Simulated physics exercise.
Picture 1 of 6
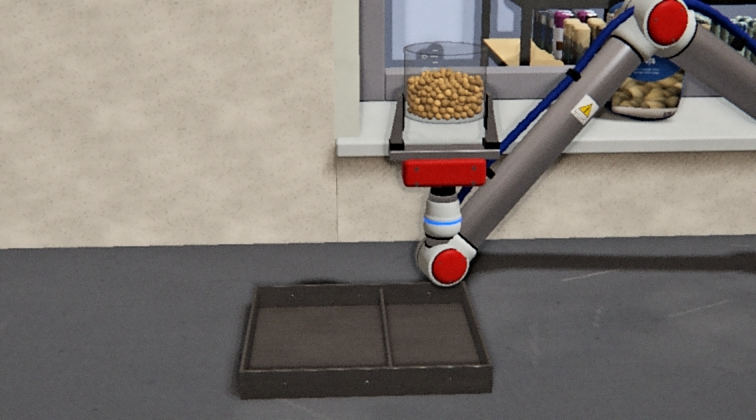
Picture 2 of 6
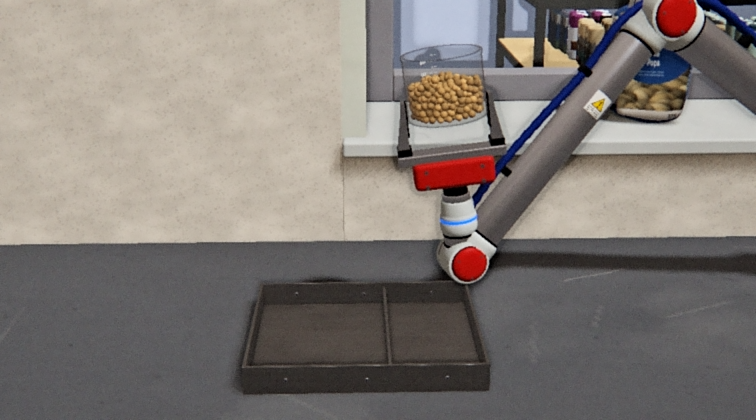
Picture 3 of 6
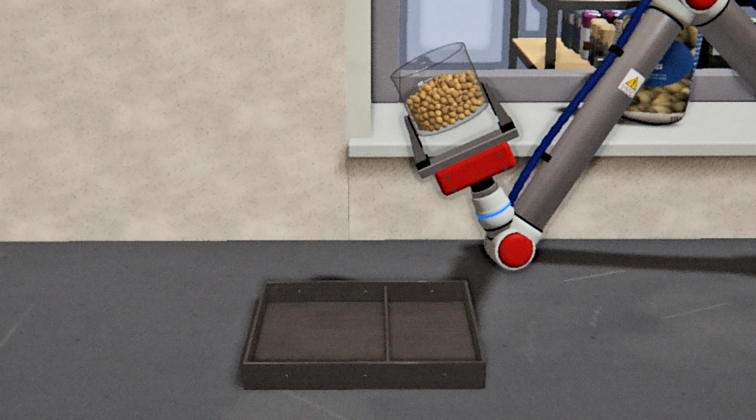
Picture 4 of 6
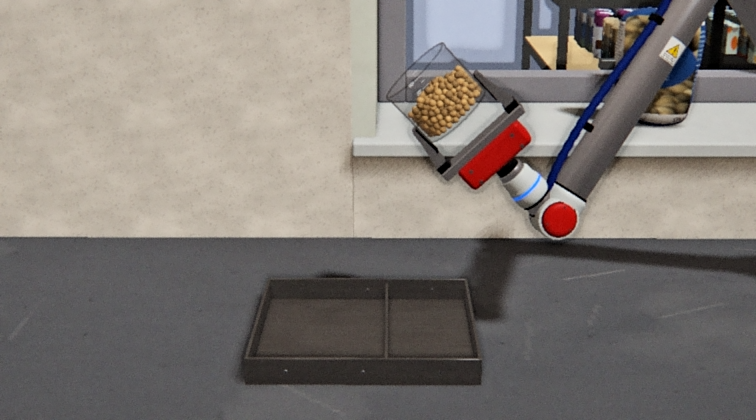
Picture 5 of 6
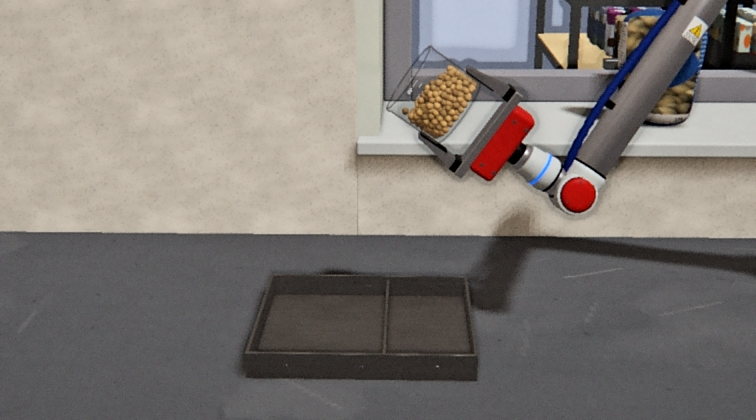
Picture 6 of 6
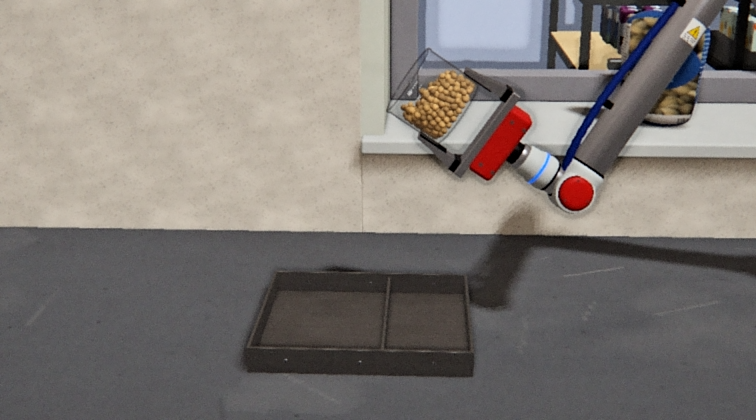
A robot arm tilts a clear cup of chickpeas to the left above a divided tray.
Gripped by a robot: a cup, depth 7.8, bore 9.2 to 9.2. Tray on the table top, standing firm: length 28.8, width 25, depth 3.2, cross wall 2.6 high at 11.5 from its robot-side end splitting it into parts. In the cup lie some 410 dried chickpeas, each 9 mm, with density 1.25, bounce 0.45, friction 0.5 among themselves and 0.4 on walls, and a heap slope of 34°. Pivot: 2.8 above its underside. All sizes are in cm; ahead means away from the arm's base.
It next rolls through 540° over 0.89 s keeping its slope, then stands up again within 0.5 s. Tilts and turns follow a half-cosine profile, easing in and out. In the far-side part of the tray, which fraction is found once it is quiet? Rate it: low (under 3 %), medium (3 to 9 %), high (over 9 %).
Rating: Low.
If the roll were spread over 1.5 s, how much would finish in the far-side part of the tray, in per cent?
Then: Approx. 0 %.
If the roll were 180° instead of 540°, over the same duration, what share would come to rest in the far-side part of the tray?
Then about 0 per cent.
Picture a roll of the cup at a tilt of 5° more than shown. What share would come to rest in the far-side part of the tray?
In that case I'd expect around 0 per cent.
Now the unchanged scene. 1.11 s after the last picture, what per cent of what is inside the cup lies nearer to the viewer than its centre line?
Roughly 50 per cent.
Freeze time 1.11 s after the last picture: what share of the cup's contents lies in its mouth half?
25 percent or so.
Then, 0.56 s after the last picture, tipped 56°, highest piece 38 above the table; 413 in the cup.
Then, 1.11 s after the last picture, tipped 33°, highest piece 36 above the table; 413 in the cup.
Then, 1.59 s after the last picture, upright, highest piece 37 above the table; 413 in the cup.
Then, 2.29 s after the last picture, upright, highest piece 37 above the table; 413 in the cup.
Final count, 413 in the cup. That is 0 % in the far-side part of the tray.
